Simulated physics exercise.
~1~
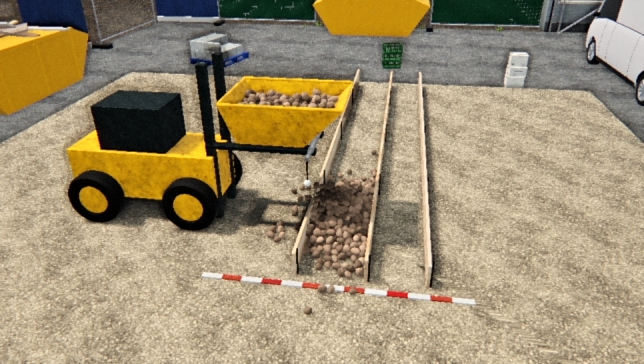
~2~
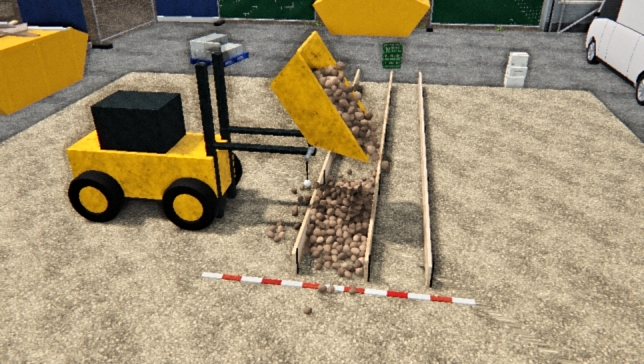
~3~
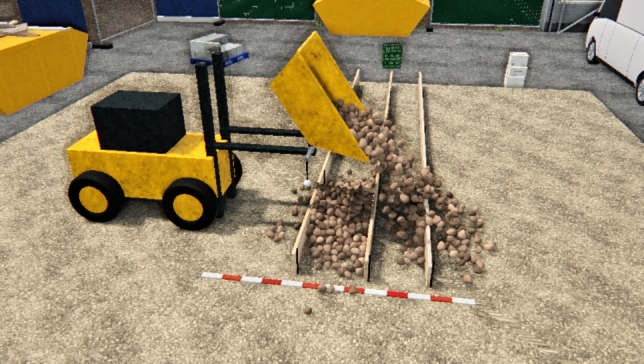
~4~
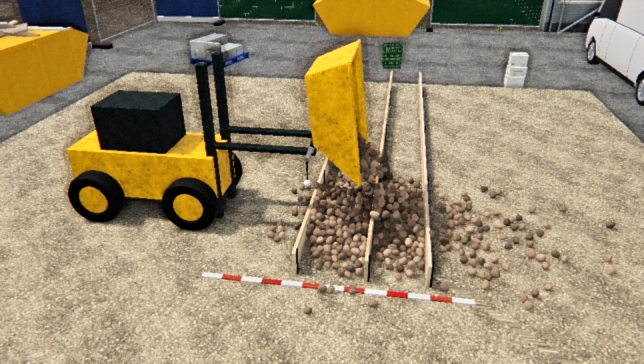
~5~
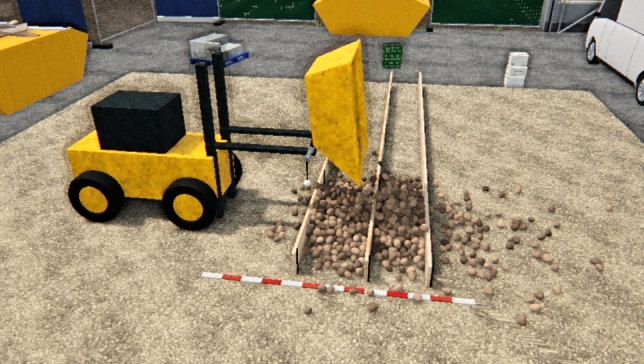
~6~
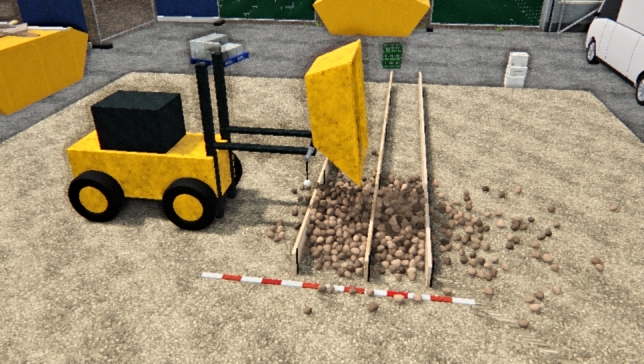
The yellow skip on a small wheeled loader tipped steeply to the right and poured its brown stones over the board-lined bays, filling the far one beside the earlier heap, while some rolled past the last board and came to rest scattered on the ground.
